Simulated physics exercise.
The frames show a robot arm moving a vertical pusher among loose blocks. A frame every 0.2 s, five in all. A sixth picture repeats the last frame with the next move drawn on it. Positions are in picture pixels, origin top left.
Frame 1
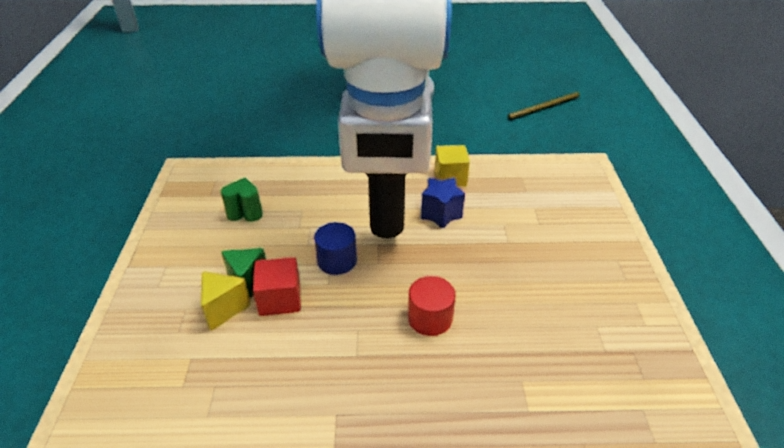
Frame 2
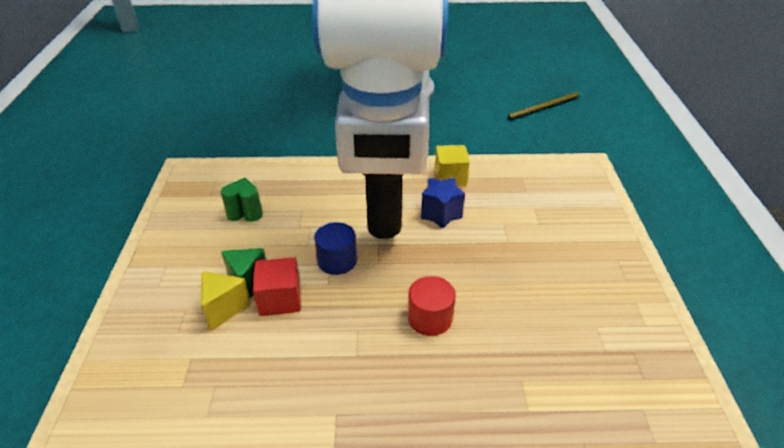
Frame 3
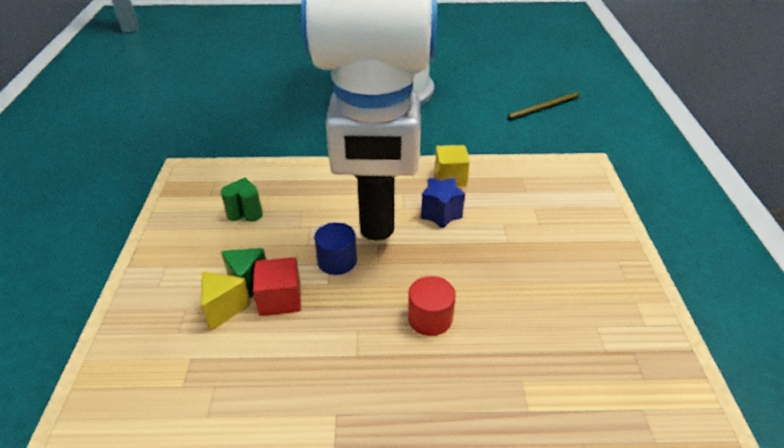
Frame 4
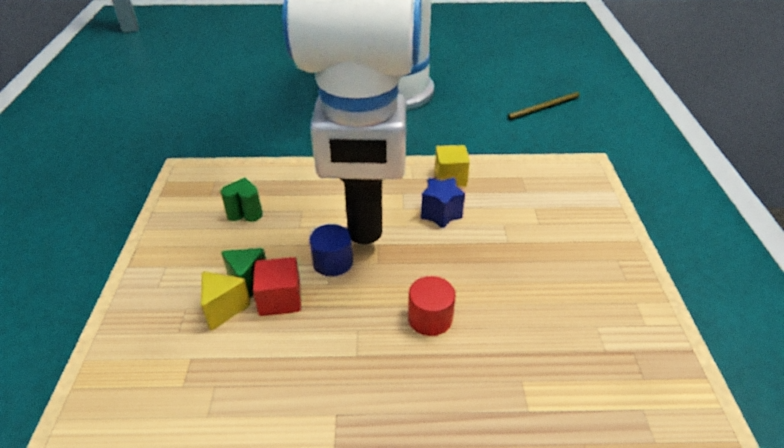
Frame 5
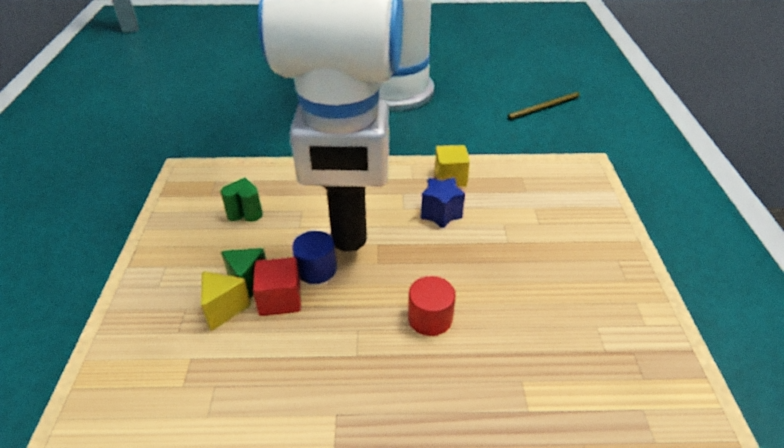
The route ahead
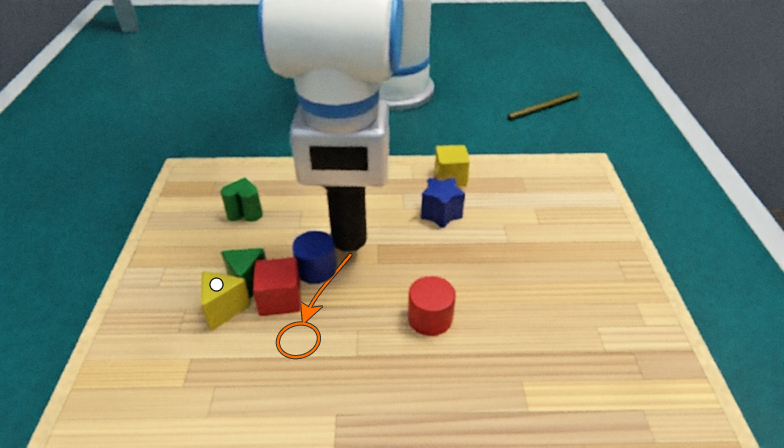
On a wooden board with colored blocks, a robot arm moved its black pusher left and nudged the blue cylinder a short way toward the red cube, while the other blocks stayed put.
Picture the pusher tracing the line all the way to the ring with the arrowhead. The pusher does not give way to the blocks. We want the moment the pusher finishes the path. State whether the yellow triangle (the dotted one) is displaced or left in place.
It gets moved.
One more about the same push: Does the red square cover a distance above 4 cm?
No, that is not how it ends up.
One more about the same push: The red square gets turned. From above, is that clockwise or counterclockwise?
The sense of turning is anti-clockwise.
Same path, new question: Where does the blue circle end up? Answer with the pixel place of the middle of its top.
The middle of its upper face will lie at (277, 259).
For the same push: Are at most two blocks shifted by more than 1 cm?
I believe not.
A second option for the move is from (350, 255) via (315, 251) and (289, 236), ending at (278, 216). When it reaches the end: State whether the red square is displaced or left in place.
That block is going to get moved.
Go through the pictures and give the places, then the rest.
In the first frame, pusher's lower end at (387, 227); yellow triangle at (217, 285); green triangle at (241, 258); red square at (275, 273); blue circle at (335, 235).
In the second frame, pusher at (385, 228); blocks still.
In the third frame, pusher at (377, 229); blocks still.
In the fourth frame, pusher at (365, 233); blue circle at (330, 237).
In the fifth frame, pusher at (349, 239); yellow triangle at (217, 285); green triangle at (241, 258); red square at (275, 273); blue circle at (313, 244).
Drawn move, from (350, 255) via (330, 279) and (310, 307), ending at (298, 340); the dot is on the yellow triangle.
The first path, step by step. One third of the way, pusher at (328, 264); yellow triangle at (207, 290), turned 25° clockwise; green triangle at (238, 257); red square at (255, 281), turned 50° anticlockwise; blue circle at (286, 255).
Two thirds of the way, pusher at (308, 291); yellow triangle at (199, 294), turned 40° clockwise; green triangle at (237, 257); red square at (247, 286), turned 55° anticlockwise; blue circle at (277, 259).
At the end, pusher at (296, 325); yellow triangle at (199, 294), turned 40° clockwise; green triangle at (237, 257); red square at (247, 286), turned 55° anticlockwise; blue circle at (277, 259).
